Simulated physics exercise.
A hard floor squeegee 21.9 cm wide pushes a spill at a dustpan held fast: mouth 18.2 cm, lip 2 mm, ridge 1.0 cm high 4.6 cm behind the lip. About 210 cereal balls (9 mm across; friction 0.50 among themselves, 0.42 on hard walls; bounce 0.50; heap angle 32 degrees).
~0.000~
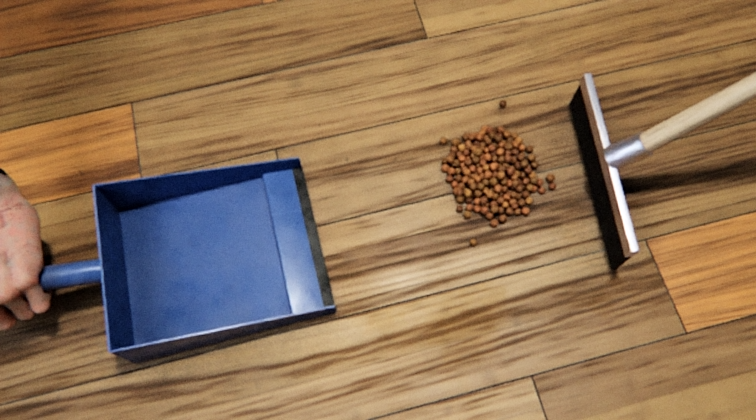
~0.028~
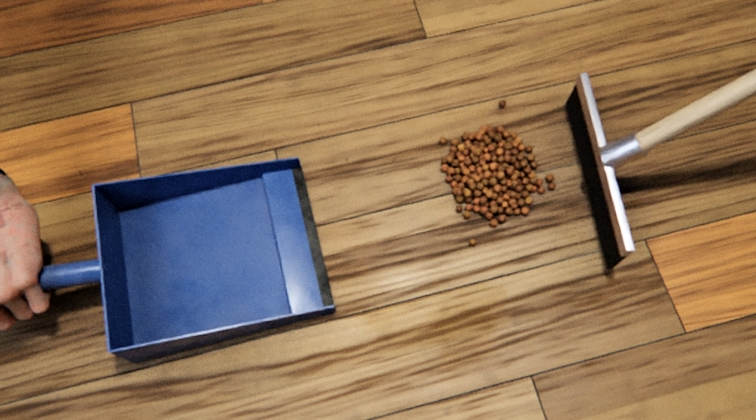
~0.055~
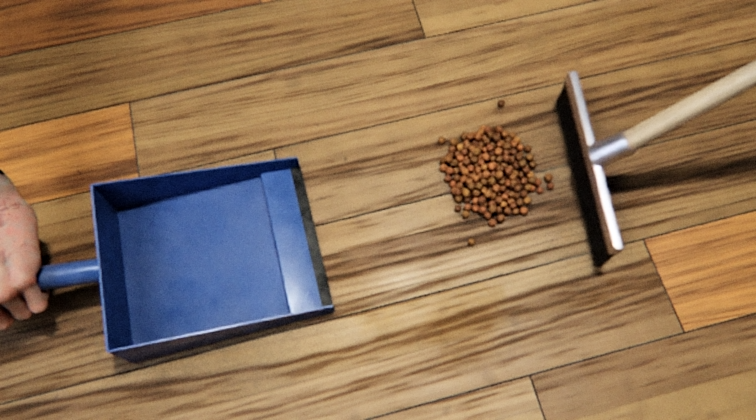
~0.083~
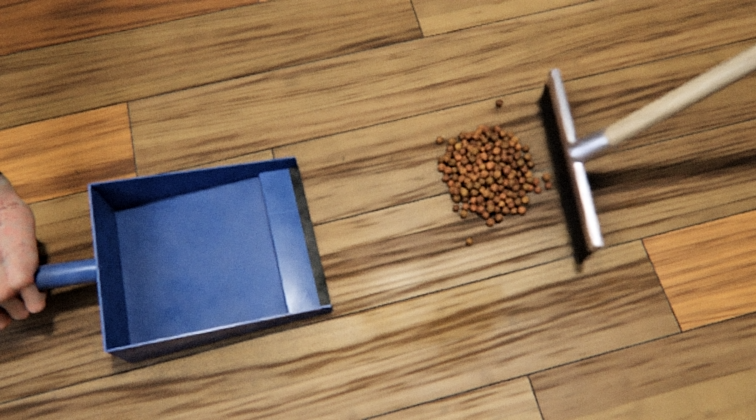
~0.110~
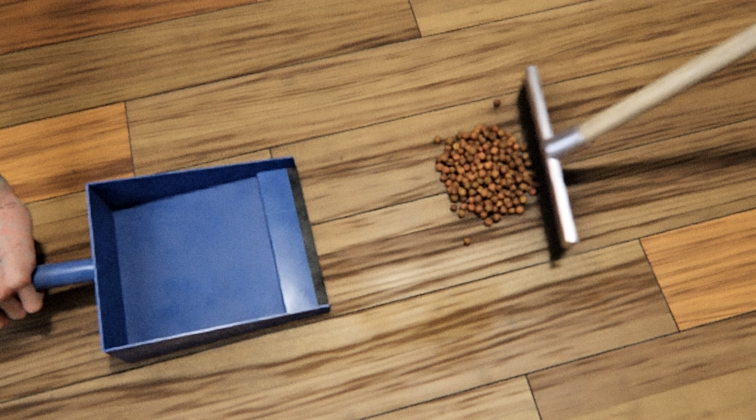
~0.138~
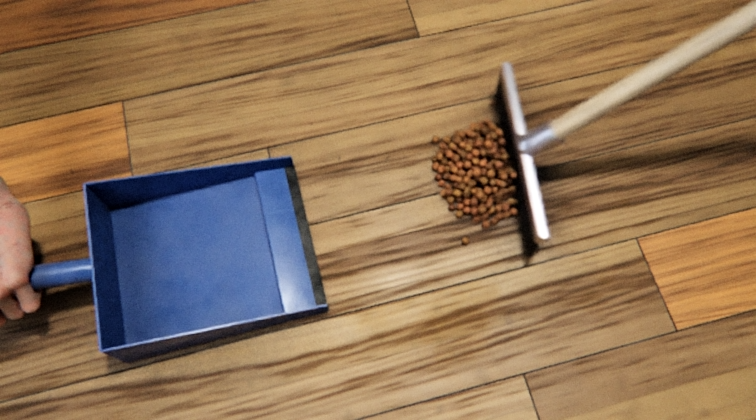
A blue dustpan, its handle gripped by a hand at the left edge, rests on a striped wooden floor seen from above at a slant. To its right sits a small heap of reddish-brown balls, with a wide, dark-edged metal squeegee on a pale wooden handle beyond. The squeegee slides left with gathering speed and presses into the heap, nudging the balls slightly leftward, while the view drifts very slightly.
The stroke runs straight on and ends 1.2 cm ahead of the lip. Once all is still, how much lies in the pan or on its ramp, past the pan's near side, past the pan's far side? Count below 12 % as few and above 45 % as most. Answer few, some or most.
Pan: Some, near side: Few, far side: Most.
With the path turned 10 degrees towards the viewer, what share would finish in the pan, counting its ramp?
In that case some 35 per cent.
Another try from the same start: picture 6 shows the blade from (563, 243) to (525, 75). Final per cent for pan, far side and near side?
Pan 25, far 55, near 0.
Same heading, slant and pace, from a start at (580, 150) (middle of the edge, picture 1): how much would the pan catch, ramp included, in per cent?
Some 20 per cent.
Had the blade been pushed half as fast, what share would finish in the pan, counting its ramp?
It would be near 20 per cent.
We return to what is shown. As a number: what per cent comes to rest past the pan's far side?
Roughly 55 per cent.
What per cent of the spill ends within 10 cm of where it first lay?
Some 0 per cent.
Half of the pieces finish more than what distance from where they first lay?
About 30 cm.
After 0.27 s, middle of the blade 14 cm from the lip; 0 % over the lip, far side 30 %, near side 0 %.
After 0.37 s, middle of the blade 5 cm from the lip; 0 % over the lip, far side 50 %, near side 0 %.
Then, at 0.59 s, middle of the blade 3 cm from the lip; 30 % over the lip, far side 55 %, near side 0 %.
In the end, at 1.3 s, pan 25 %, near side 0 %, far side 55 %, in front of the lip or behind the blade 15 %.
